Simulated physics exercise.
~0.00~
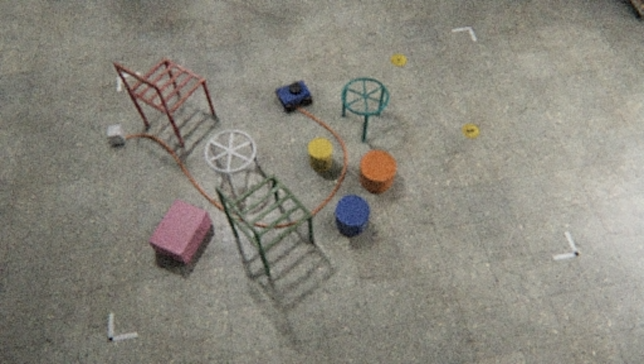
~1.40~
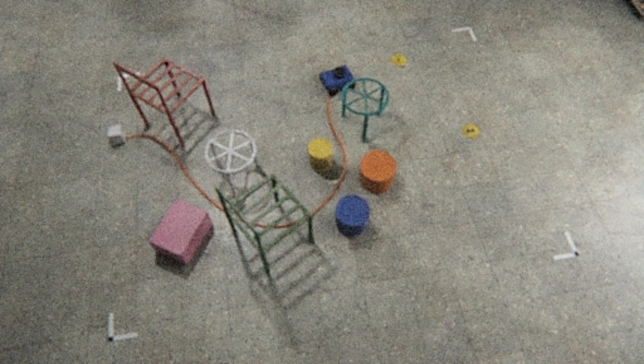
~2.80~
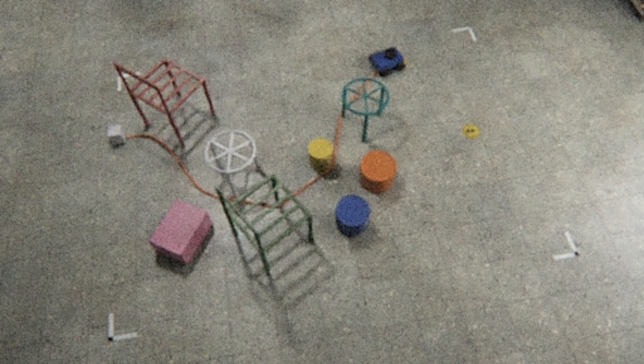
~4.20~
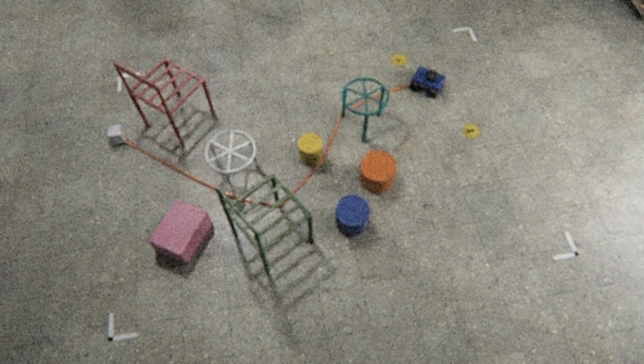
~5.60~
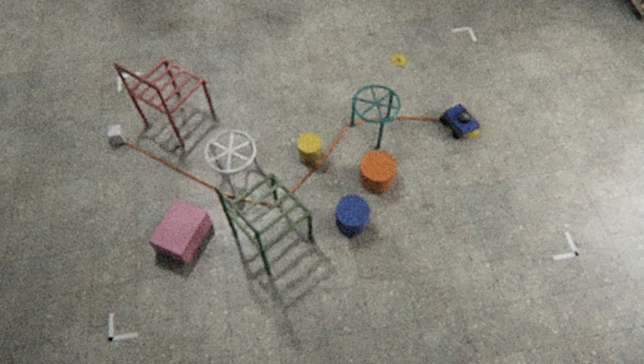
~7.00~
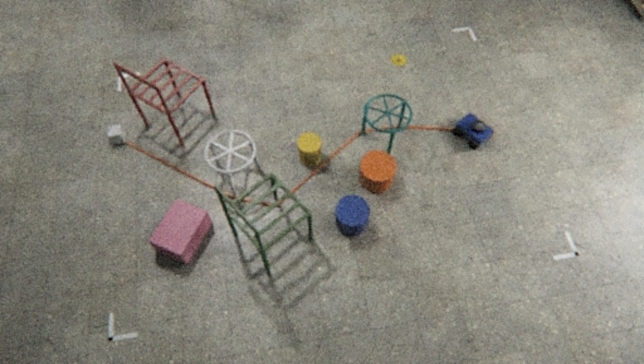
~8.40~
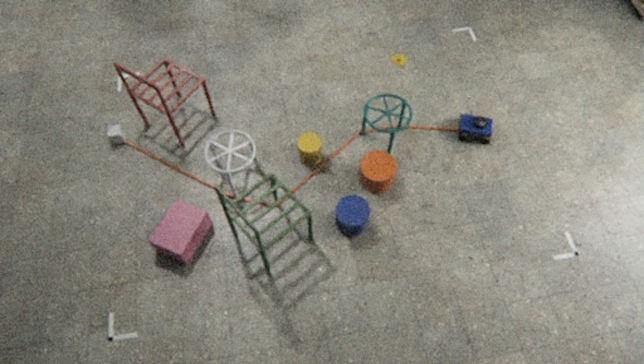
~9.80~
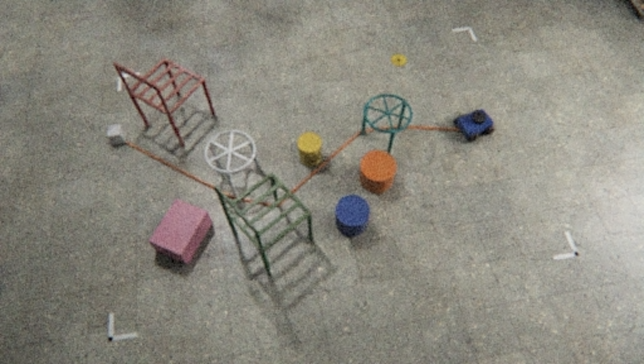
A blue cart rolls right, its cord shifting a yellow bin and teal stool before it stops.
